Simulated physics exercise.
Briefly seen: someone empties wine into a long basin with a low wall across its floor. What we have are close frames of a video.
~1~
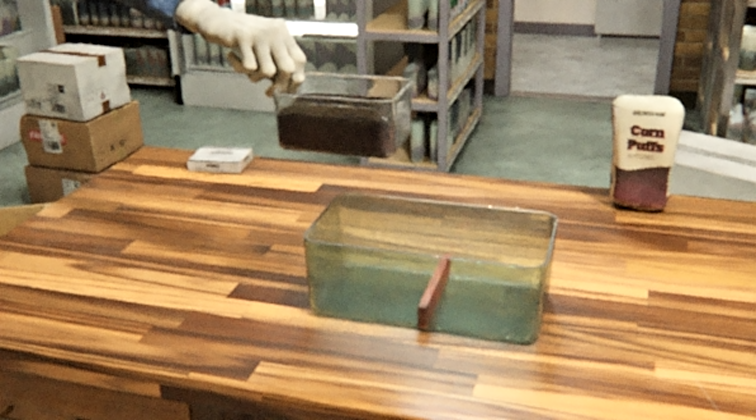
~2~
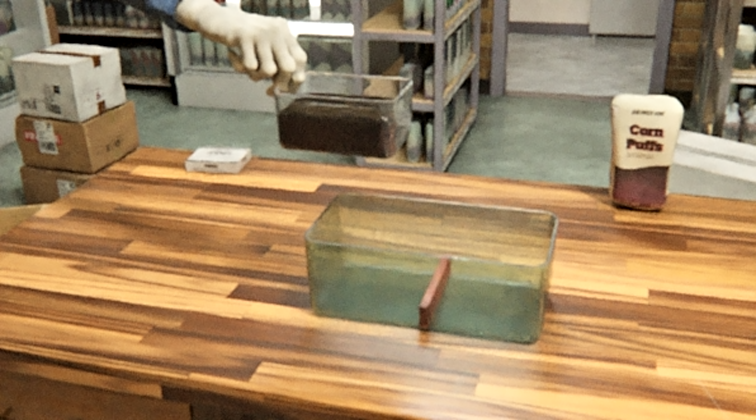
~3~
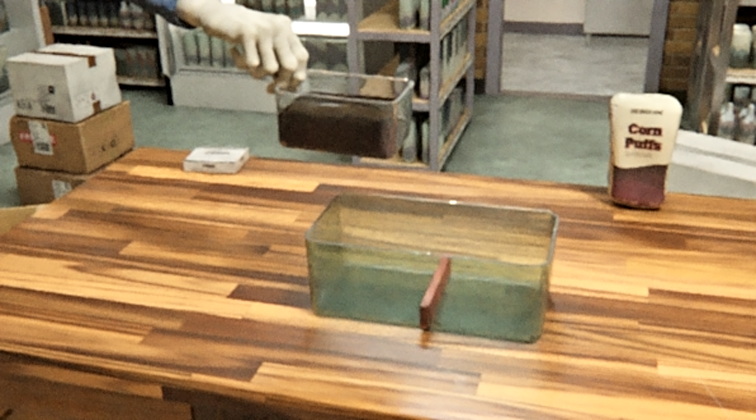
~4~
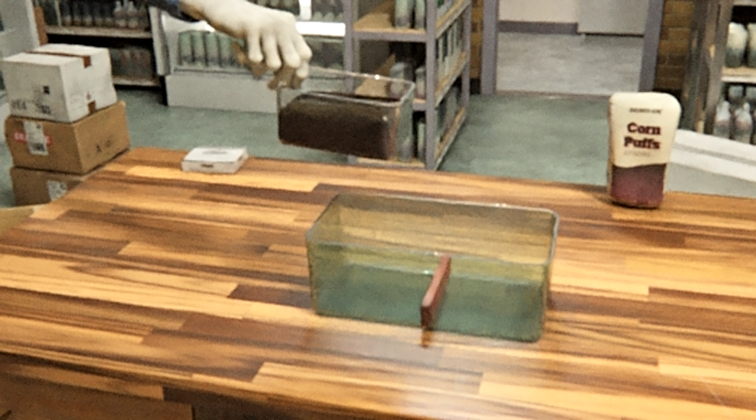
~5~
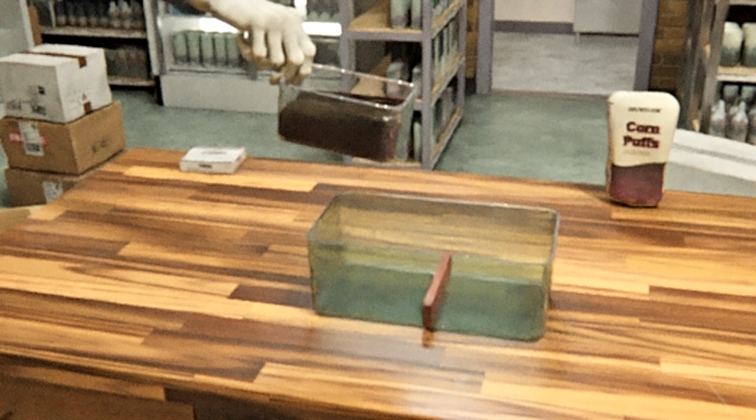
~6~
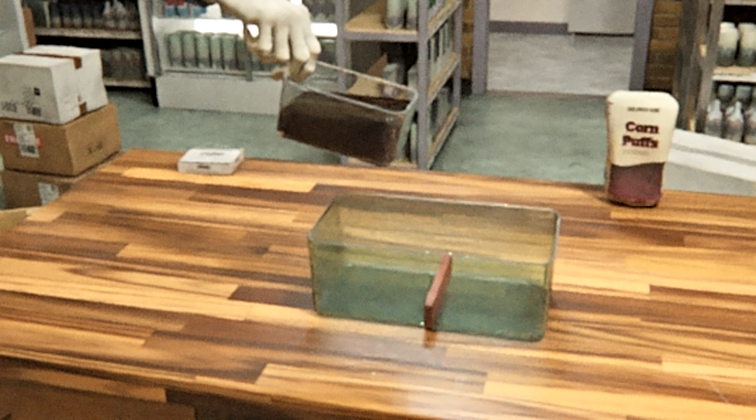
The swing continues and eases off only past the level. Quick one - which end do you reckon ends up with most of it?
You'll see the biggest pool sitting over to the right once it stops.
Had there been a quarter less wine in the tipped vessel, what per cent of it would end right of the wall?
It would be somewhere near 55 %.
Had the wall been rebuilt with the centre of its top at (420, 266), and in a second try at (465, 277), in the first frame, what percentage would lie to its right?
First try around 75 percent; second try around 30 percent.
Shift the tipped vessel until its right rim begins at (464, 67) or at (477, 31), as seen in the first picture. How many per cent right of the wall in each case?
Near 75 in a hundred first, near 65 in a hundred second.
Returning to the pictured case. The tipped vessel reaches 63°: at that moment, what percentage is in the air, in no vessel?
I'd say some 35 per cent of it.
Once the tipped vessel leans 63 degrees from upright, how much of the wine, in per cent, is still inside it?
Near 55 percent is still in there.
A moment on, the tilt is 63° and 56 per cent is still to pour, 1 is left of the wall and 9 right of it.
Next, the tilt is 90° and 16 per cent is still to pour, 13 is left of the wall and 61 right of it.
Then the tilt is 94° and 4 per cent is still to pour, 31 is left of the wall and 62 right of it.
Later the tilt is 94° and 1 per cent is still to pour, 36 is left of the wall and 62 right of it.
Finally, 37 per cent lies left of the wall, 62 right of it and 1 outside.
